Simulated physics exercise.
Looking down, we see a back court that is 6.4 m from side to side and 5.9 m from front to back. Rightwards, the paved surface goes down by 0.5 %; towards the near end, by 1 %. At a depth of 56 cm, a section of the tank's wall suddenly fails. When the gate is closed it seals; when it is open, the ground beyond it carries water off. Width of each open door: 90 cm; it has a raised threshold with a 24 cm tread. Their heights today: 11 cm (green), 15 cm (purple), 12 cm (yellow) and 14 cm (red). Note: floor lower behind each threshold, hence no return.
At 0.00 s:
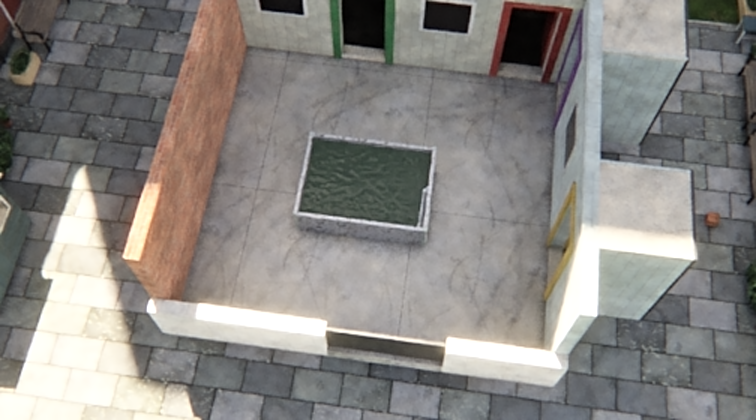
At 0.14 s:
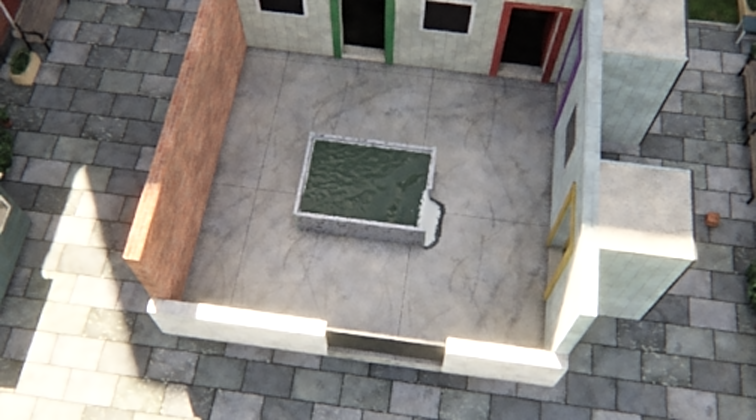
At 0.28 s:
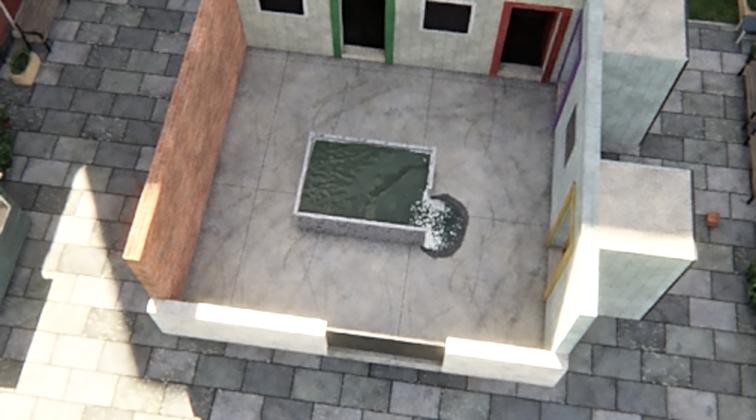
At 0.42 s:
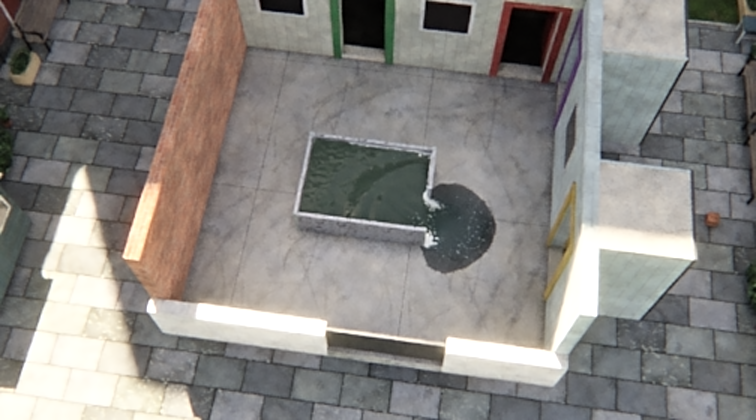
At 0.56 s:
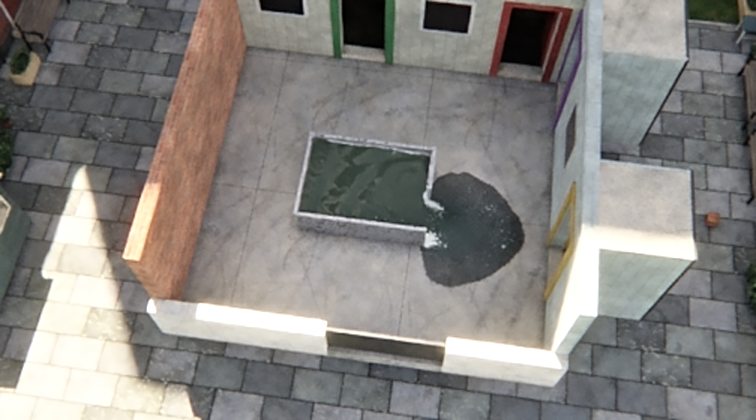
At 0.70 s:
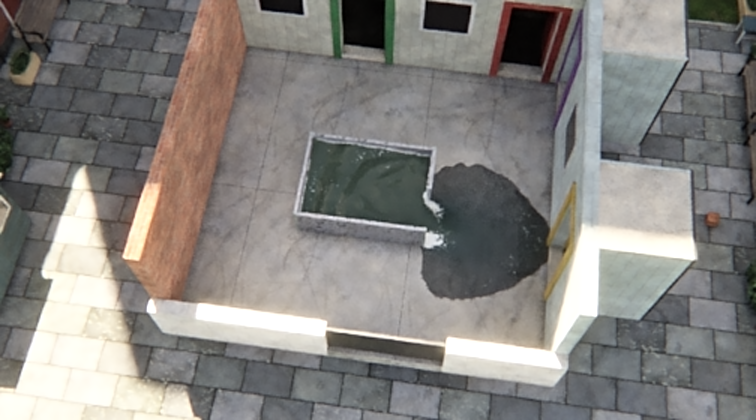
Water pours from the right side of a tank and spreads across the paved court.
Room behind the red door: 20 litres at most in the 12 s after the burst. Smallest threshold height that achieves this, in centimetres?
8 cm.
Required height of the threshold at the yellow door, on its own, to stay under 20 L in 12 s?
Roughly 20 cm at yellow.
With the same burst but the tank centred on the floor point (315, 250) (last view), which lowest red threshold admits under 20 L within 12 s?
In this case, 10.5 cm or so.
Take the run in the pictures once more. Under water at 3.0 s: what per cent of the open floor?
Wet share: Near 30 %.
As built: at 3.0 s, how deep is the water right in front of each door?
Depths in cm - green: 0, purple: 5, yellow: 21, red: 11.
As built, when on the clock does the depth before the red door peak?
That happens close to 3.2 s on the clock.
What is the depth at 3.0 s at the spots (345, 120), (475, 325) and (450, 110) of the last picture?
In that order: 0, 11 and 0 cm.
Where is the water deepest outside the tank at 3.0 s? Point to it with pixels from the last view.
(538, 366).
After 1.4 s water covers 20 % of the floor, deepest (33 cm) near (428, 226); it has not reached the red door.
After 3.0 s water covers 30 % of the floor, deepest (26 cm) near (538, 366); 11 cm at the red door, 0 litres in over its 14 cm threshold.
After 12.0 s water covers 95 % of the floor, deepest (9 cm) near (517, 363); 4 cm at the red door, 0 litres in over its 14 cm threshold.
At the red door as built, the water arrived by 2.7 s and peaked near 12 cm at 3.2 s.
Run again over the same 12 s with other heights there, 34 litres in over 6.5 cm, 11 litres over 9 cm. The limit of 20 litres is kept from about 8 cm up.
